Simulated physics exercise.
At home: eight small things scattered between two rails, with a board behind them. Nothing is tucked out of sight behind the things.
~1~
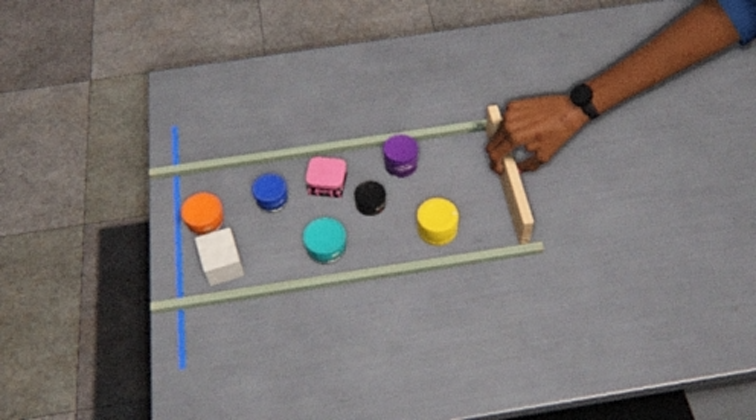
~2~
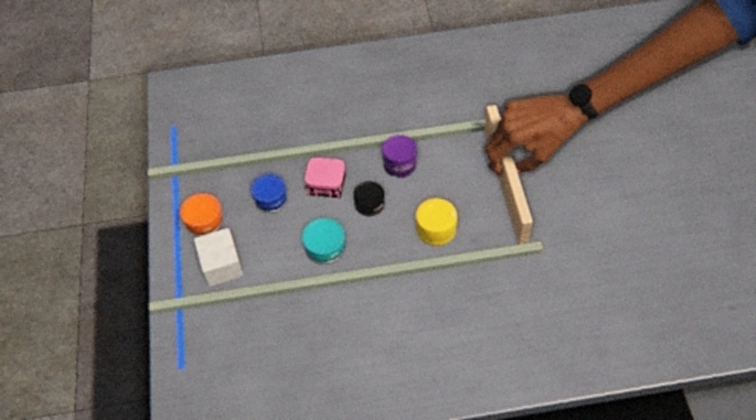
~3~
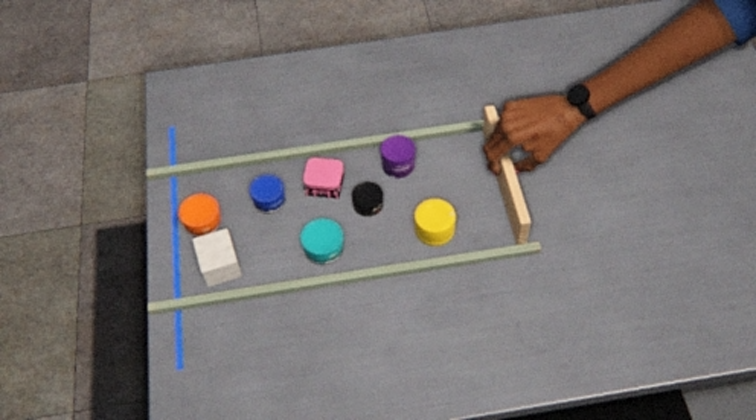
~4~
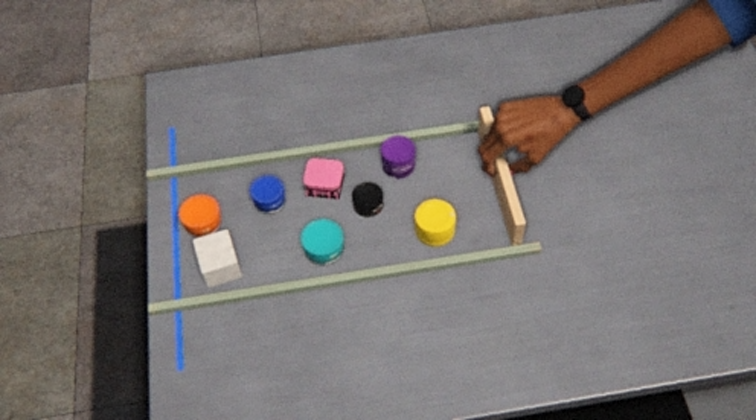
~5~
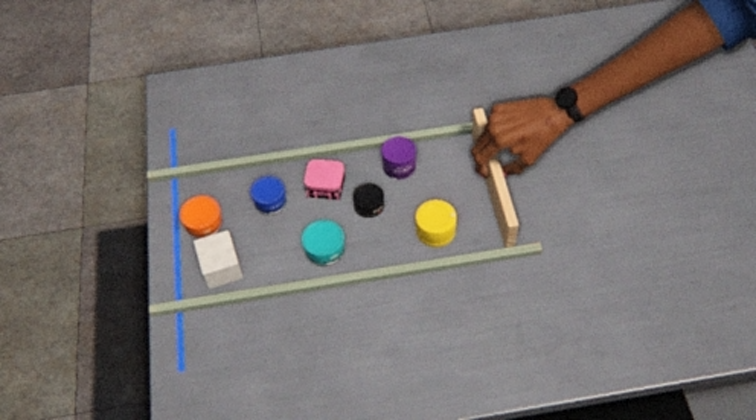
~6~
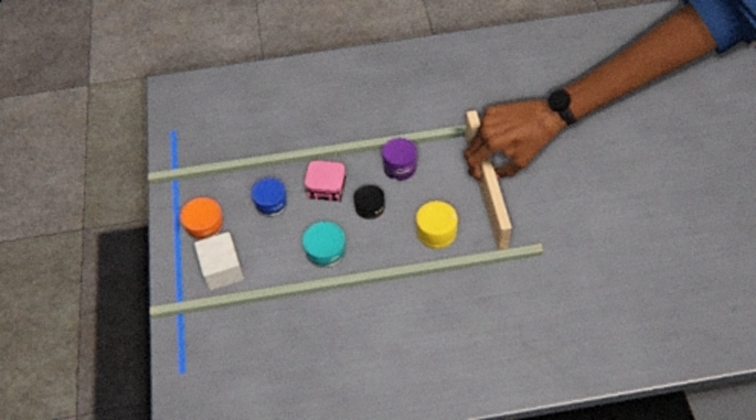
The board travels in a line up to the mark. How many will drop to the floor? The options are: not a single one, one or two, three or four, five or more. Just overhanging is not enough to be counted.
Answer: Five or more.
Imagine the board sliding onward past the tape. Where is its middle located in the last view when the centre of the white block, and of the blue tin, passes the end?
The white block gives roughly (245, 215), the blue tin roughly (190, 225).
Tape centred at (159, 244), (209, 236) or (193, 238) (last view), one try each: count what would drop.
Try 1: 8; try 2: 2; try 3: 3.
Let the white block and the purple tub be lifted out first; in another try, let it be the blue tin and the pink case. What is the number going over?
3, then 3.
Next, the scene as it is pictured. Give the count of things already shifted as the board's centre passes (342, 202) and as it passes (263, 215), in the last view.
Counts: 6, 8.
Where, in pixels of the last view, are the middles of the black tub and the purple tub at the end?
You'll find the black tub at roughly (160, 238) and the purple tub at roughly (156, 188).
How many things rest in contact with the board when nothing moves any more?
It's 3.
A little later, none off yet; orange tin at rest near (202, 220); white block at rest near (219, 262); blue tin at rest near (270, 198).
Next, none off yet; orange tin moving near (199, 221); white block at rest near (216, 262); blue tin shifted about its own width near (236, 217).
Later still, none off yet; orange tin shifted about its own width near (159, 231); white block tilted a little near (133, 281); blue tin shifted well along near (189, 245).
When it is over, the number that fall off is five or more; down, pink case, turquoise tin, blue tin, white block and orange tin.
